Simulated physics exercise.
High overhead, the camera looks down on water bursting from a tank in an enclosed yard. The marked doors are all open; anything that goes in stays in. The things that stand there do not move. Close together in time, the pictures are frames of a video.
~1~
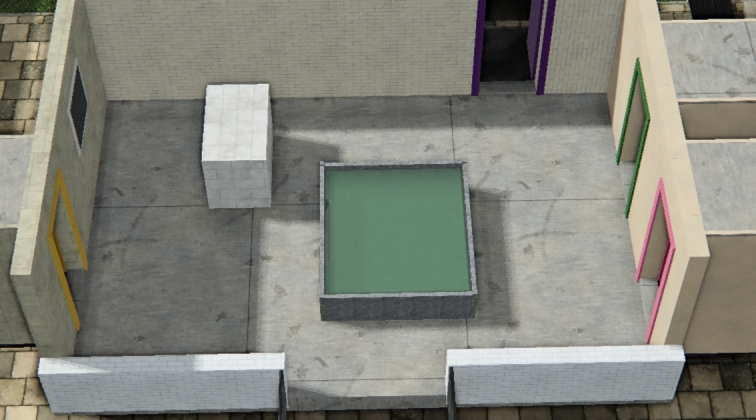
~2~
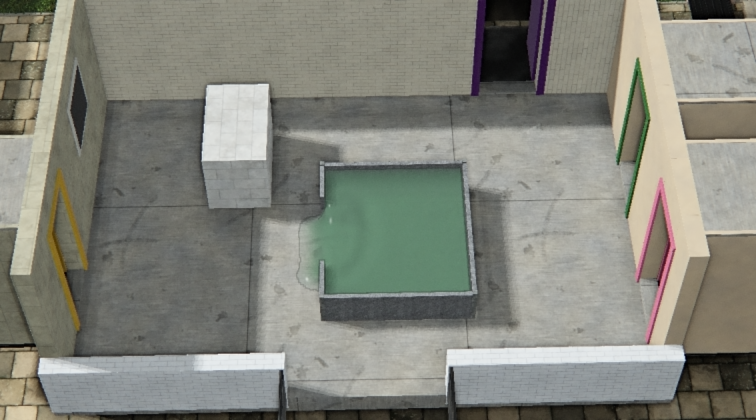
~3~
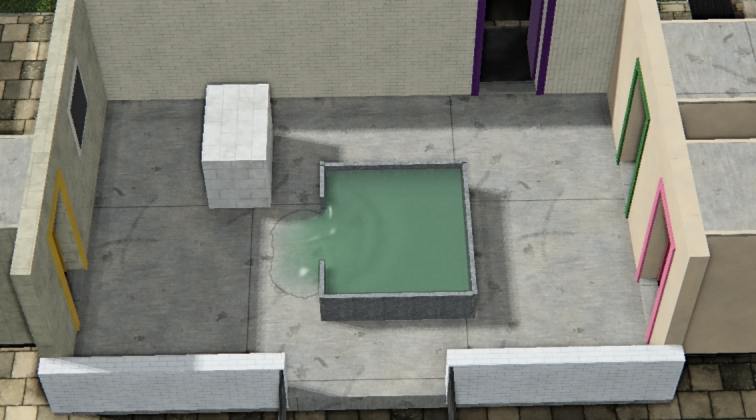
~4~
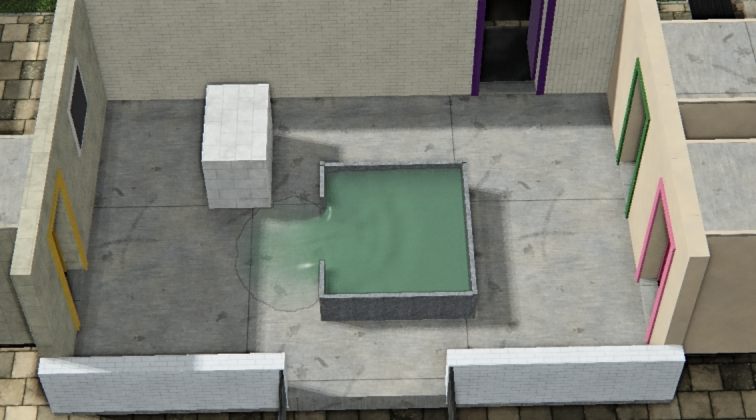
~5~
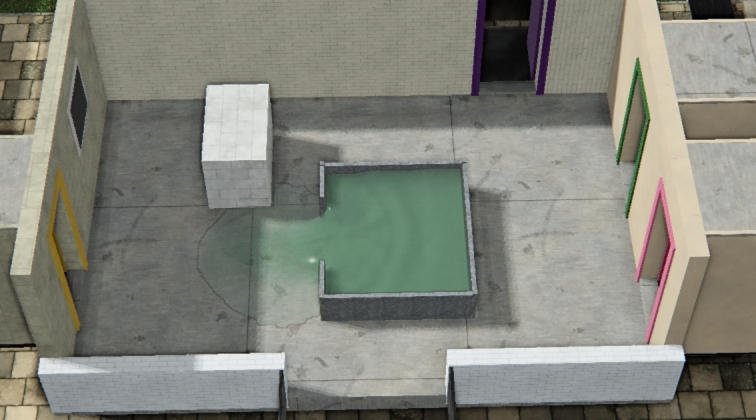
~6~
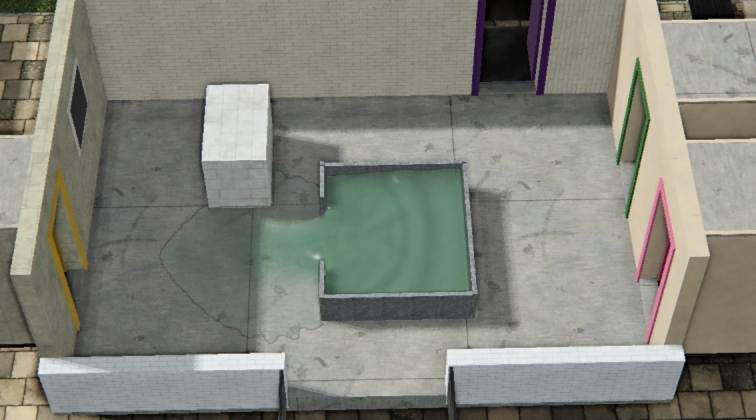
At first, green water lies still in a square tank in the middle of a walled yard, near a white block. Then a gap opens in the tank's left side and water pours out onto the grey floor. It fans out leftward in a widening, thinning sheet, while ripples cross the tank.
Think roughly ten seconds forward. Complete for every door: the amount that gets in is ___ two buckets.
Purple door: At most; yellow door: More than; pink door: At most; green door: At most.
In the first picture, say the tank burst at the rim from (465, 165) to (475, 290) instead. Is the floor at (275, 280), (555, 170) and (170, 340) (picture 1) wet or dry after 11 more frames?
In turn: Untouched, then inundated, then untouched.
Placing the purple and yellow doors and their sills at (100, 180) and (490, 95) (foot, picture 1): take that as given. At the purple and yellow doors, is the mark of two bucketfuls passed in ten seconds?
Purple door: Crosses the line; yellow door: Stays below the line.
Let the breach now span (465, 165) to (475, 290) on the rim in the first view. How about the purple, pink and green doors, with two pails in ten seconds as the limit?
Purple: Exceeds the limit; pink: Exceeds the limit; green: Exceeds the limit.
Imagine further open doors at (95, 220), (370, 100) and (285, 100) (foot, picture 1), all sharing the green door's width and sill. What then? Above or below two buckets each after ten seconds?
In order: Tops the limit, stays within it, stays within it.
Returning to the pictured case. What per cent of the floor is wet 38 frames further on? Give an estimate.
About 55 per cent.
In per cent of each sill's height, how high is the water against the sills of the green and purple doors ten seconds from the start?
Roughly 50 % and 60 %, respectively.
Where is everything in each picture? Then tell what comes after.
Still water in the water tank at (396, 230), in the first frame.
The front is at (311, 285), out from the gap at (325, 246), in the second frame.
Water pours out at (325, 247) and has run to (281, 282), in the third frame.
The front is at (243, 269), out from the gap at (325, 246), in the fourth frame.
The front is at (205, 270), out from the gap at (325, 246), in the fifth frame.
The front is at (168, 260), out from the gap at (325, 246), in the sixth frame.
A moment on, water covers 25 % of the floor; the purple door not reached, the yellow door under two buckets in, the pink door not reached, the green door not reached.
Next, water covers 30 % of the floor; the purple door not reached, the yellow door over two buckets in, the pink door not reached, the green door not reached.
Then, water covers 35 % of the floor; the purple door not reached, the yellow door far over two buckets in, the pink door not reached, the green door not reached.
Later, water covers 55 % of the floor; the purple door not reached, the yellow door far over two buckets in, the pink door not reached, the green door not reached.
In the end, water covers 85 % of the floor; the purple door wet at the sill, nothing in, the yellow door far over two buckets in, the pink door wet at the sill, nothing in, the green door wet at the sill, nothing in.
